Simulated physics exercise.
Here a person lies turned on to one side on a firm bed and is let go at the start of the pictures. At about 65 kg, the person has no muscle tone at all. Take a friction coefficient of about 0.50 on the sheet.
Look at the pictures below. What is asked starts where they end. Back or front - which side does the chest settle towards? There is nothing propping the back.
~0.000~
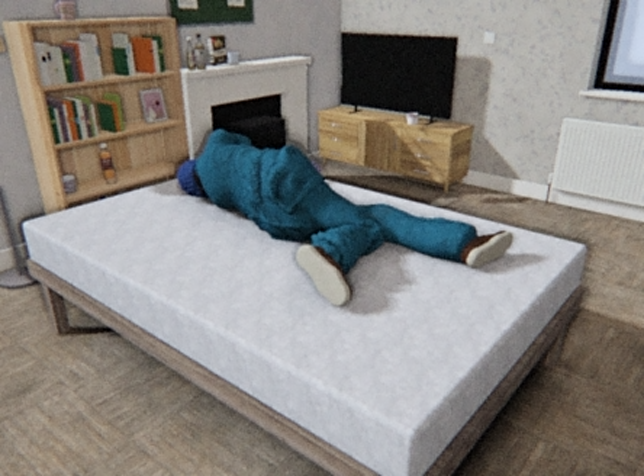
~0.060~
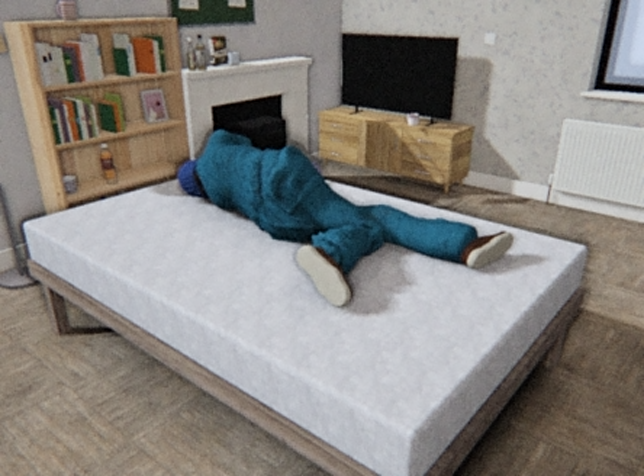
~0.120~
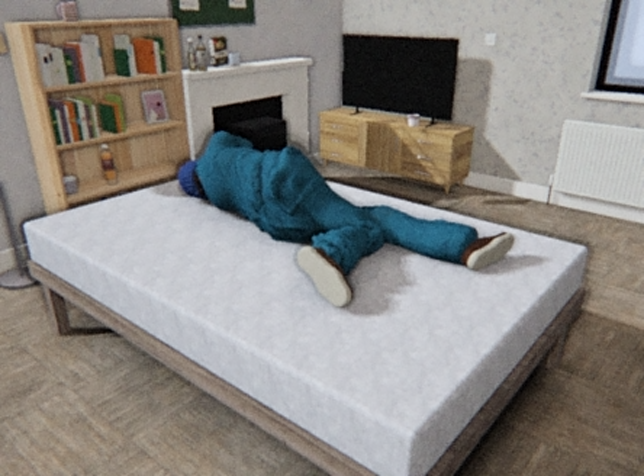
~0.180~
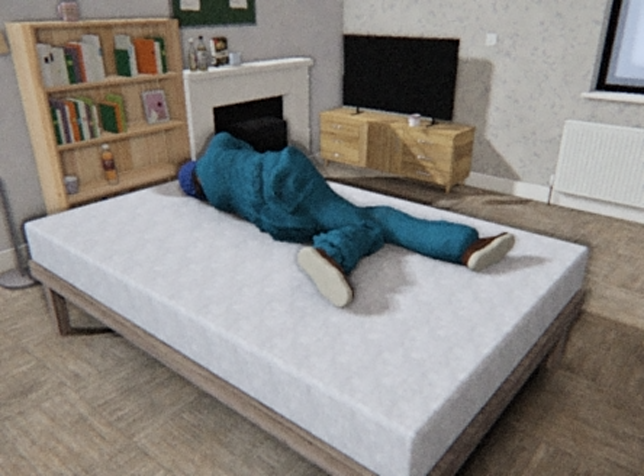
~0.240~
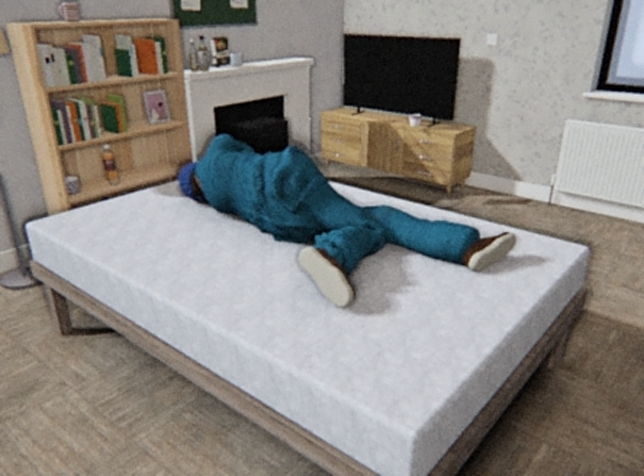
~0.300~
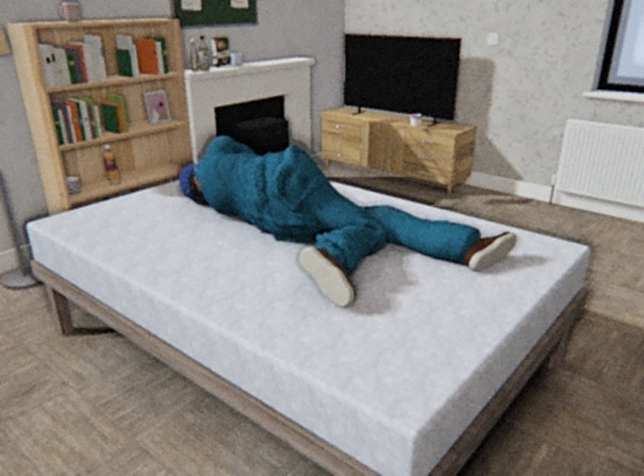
The chest is going to lean rearward.
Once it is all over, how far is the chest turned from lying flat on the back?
I'd say close to 60 degrees from flat.
After 0.54 s the chest is turned 75° from lying flat on the back, near (219, 185) in the last picture's view.
After 0.94 s the chest is turned 60° from lying flat on the back, near (214, 191) in the last picture's view.
After 1.54 s the chest is turned 60° from lying flat on the back, near (215, 190) in the last picture's view.
Final state at 2.2 s, chest sinks back.
